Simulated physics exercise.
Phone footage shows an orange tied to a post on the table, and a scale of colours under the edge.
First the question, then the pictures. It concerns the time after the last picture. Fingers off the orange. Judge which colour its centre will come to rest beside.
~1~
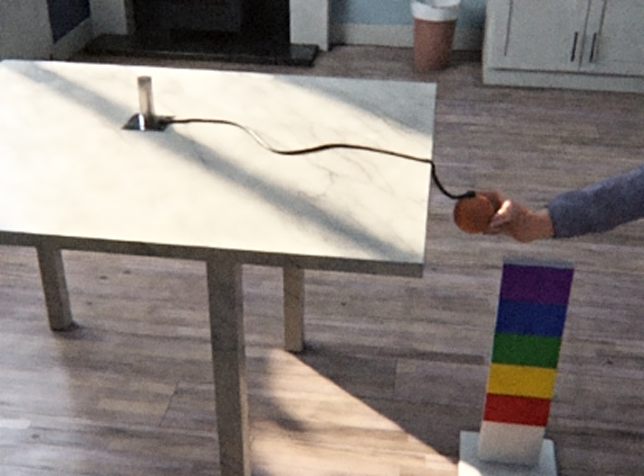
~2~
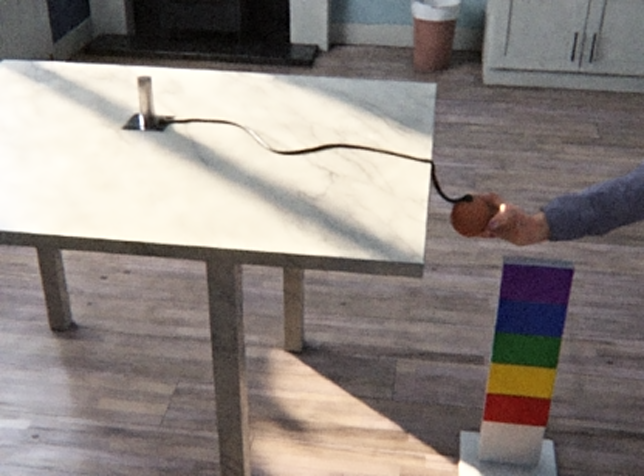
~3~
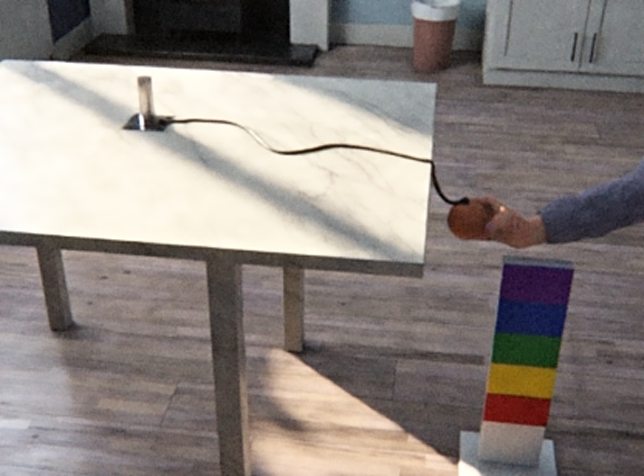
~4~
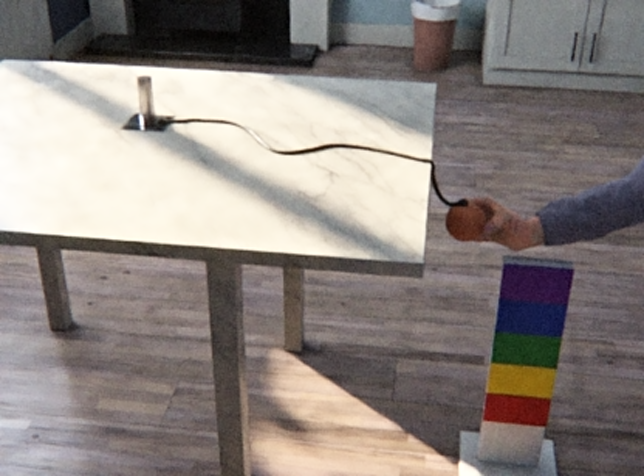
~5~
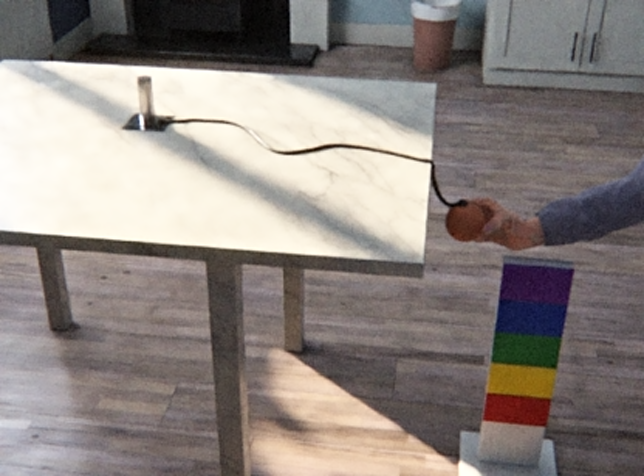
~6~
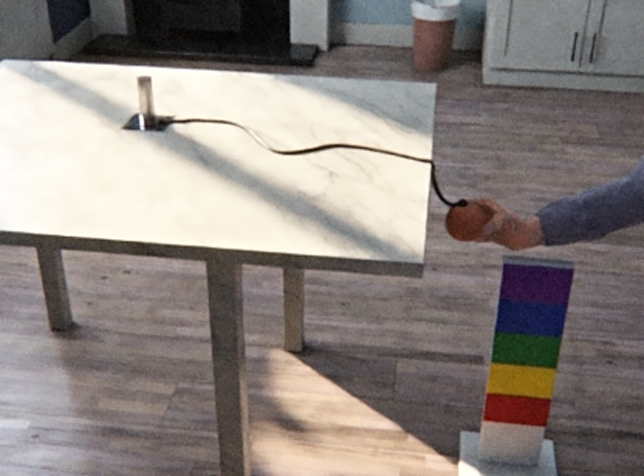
Its centre comes to rest beside purple.
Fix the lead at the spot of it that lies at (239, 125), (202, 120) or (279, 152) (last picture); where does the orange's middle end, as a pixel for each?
Pixel places, try by try: (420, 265), (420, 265), (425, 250).
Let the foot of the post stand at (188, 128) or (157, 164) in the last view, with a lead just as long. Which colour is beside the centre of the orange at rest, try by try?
Blue; blue.
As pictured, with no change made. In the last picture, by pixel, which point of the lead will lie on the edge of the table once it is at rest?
Pixel (397, 154) or thereabouts.
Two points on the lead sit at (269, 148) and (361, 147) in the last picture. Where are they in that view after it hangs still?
In that view they sit near (298, 143) and near (395, 157).
Soon after, orange near (440, 266); level with purple.
Then, orange near (403, 270); level with purple.
At rest, orange near (420, 274); level with purple. Its middle rests at the purple band.
